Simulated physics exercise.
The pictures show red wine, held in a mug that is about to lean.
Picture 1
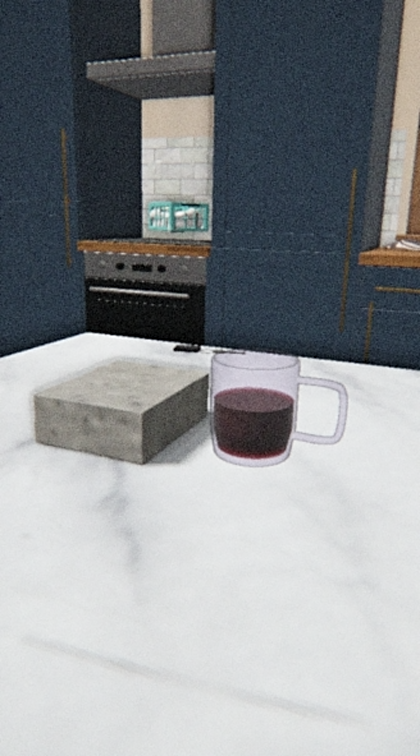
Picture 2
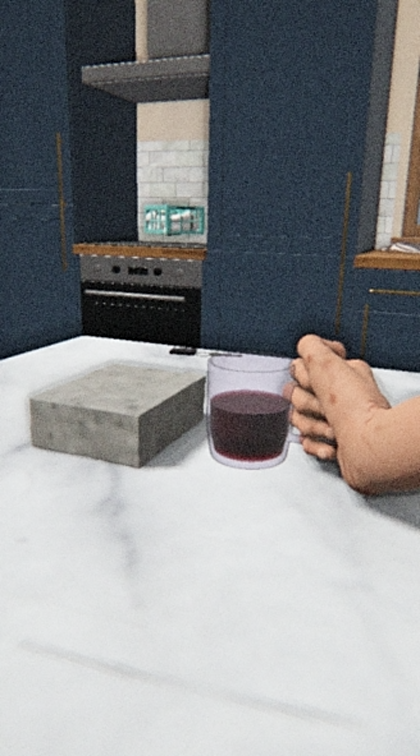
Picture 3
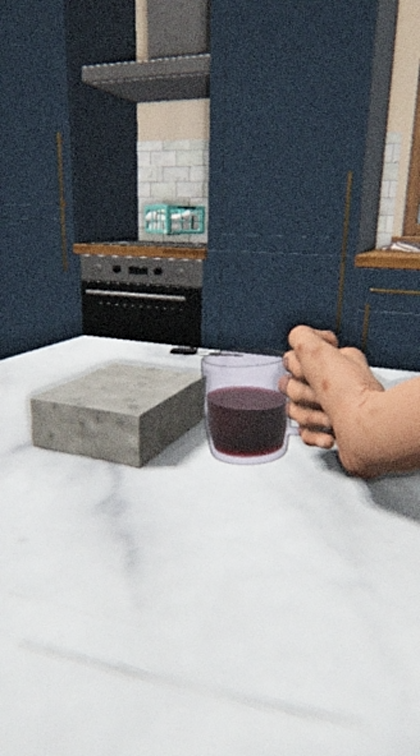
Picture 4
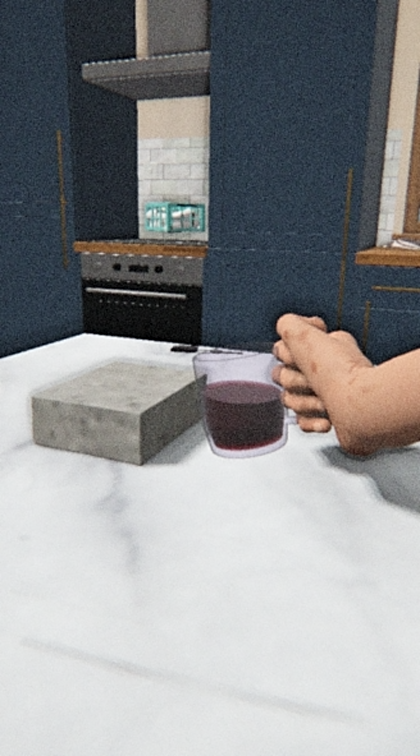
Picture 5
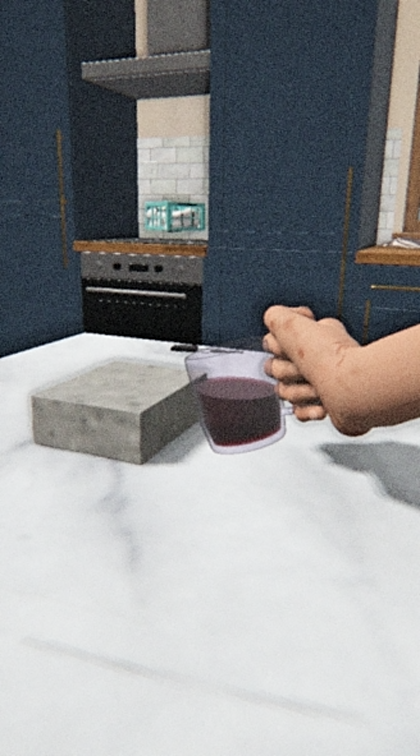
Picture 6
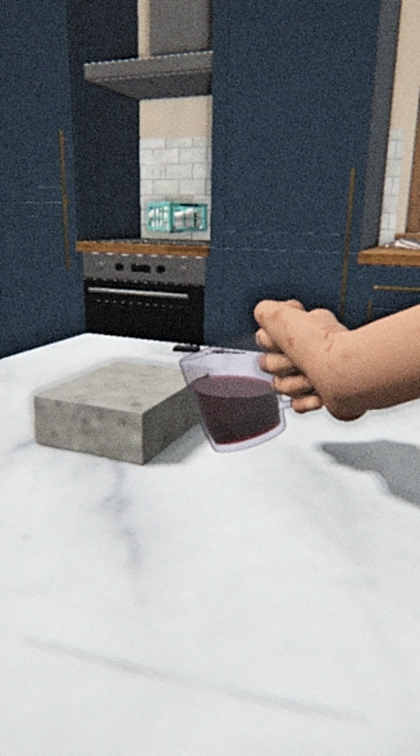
A hand gripping a glass mug of red wine by its handle, lifting and tilting it left beside a grey brick.
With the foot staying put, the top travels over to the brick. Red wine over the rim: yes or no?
No.
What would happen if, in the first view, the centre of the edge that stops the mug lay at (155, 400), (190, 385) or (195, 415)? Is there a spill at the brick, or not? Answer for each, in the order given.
First try contents get out, second contents stay put, third contents stay put.
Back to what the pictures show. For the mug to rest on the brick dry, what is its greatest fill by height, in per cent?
Max fill: Approx. 75 in a hundred.
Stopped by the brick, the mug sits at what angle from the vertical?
30°.
A moment on, the mug leans by about 25°; all is still inside.
Further on, the mug leans by about 30°; all is still inside.
When it is over, the mug leans by about 30°, against the brick; all is still inside.
